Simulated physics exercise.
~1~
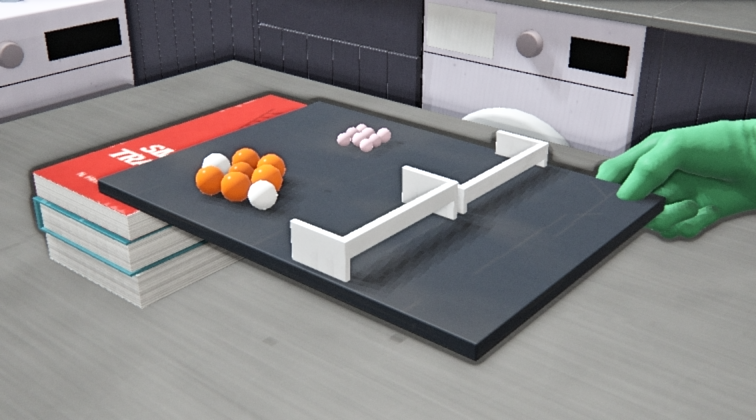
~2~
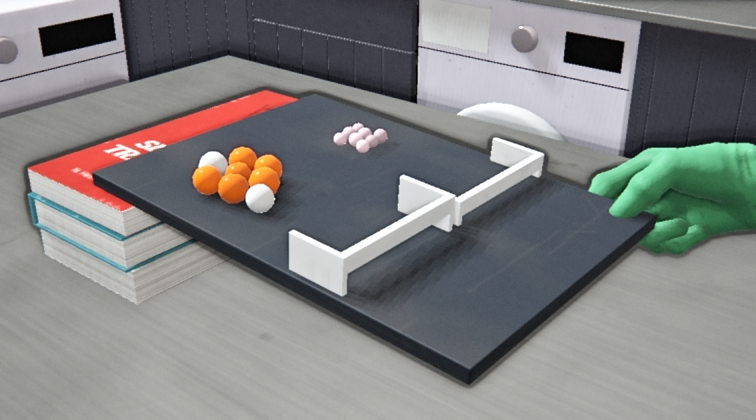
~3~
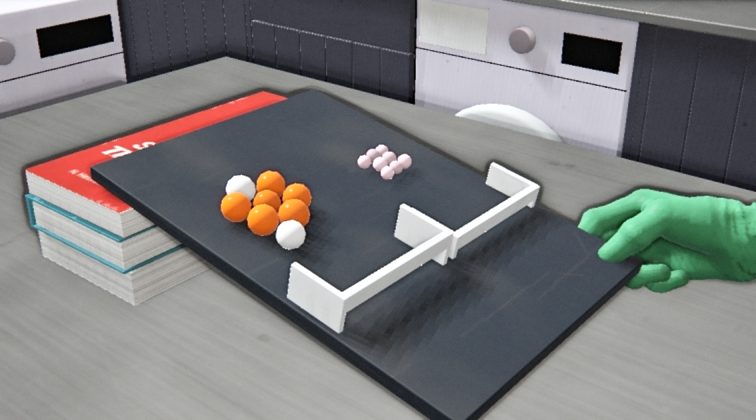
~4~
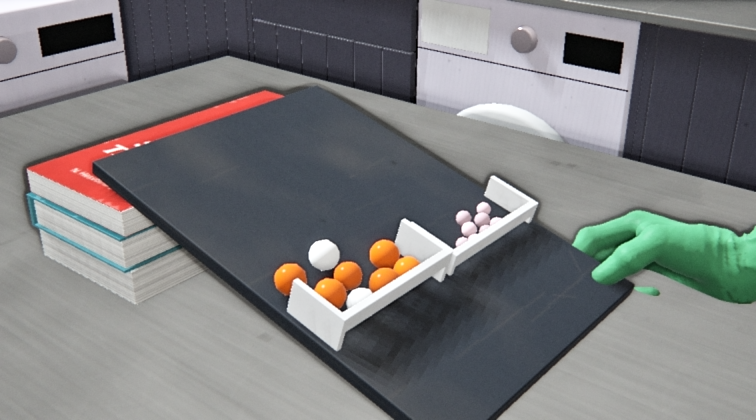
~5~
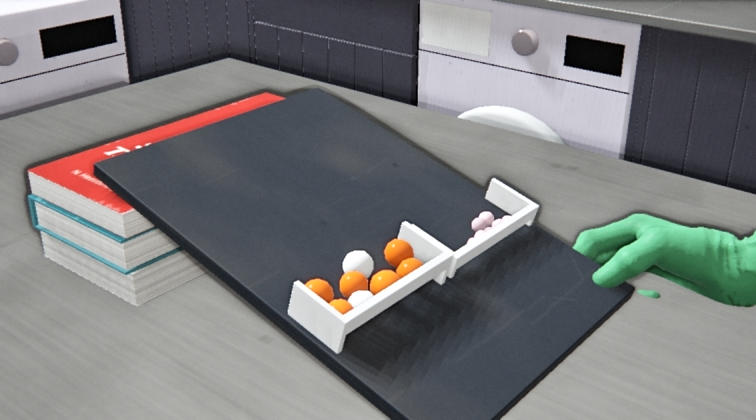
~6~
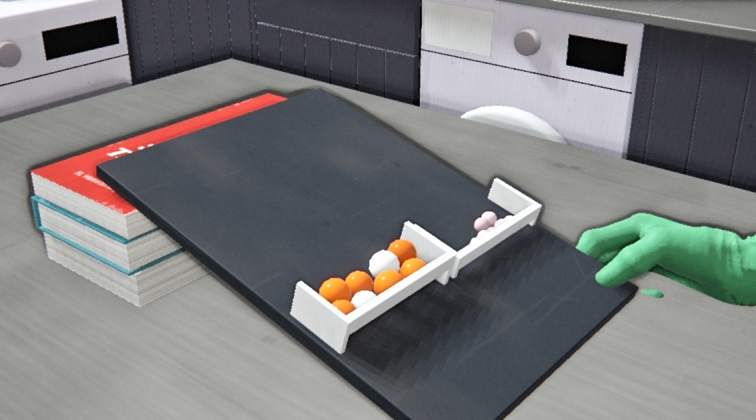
On a kitchen counter, a gloved hand tilts a board and balls roll against white barriers.
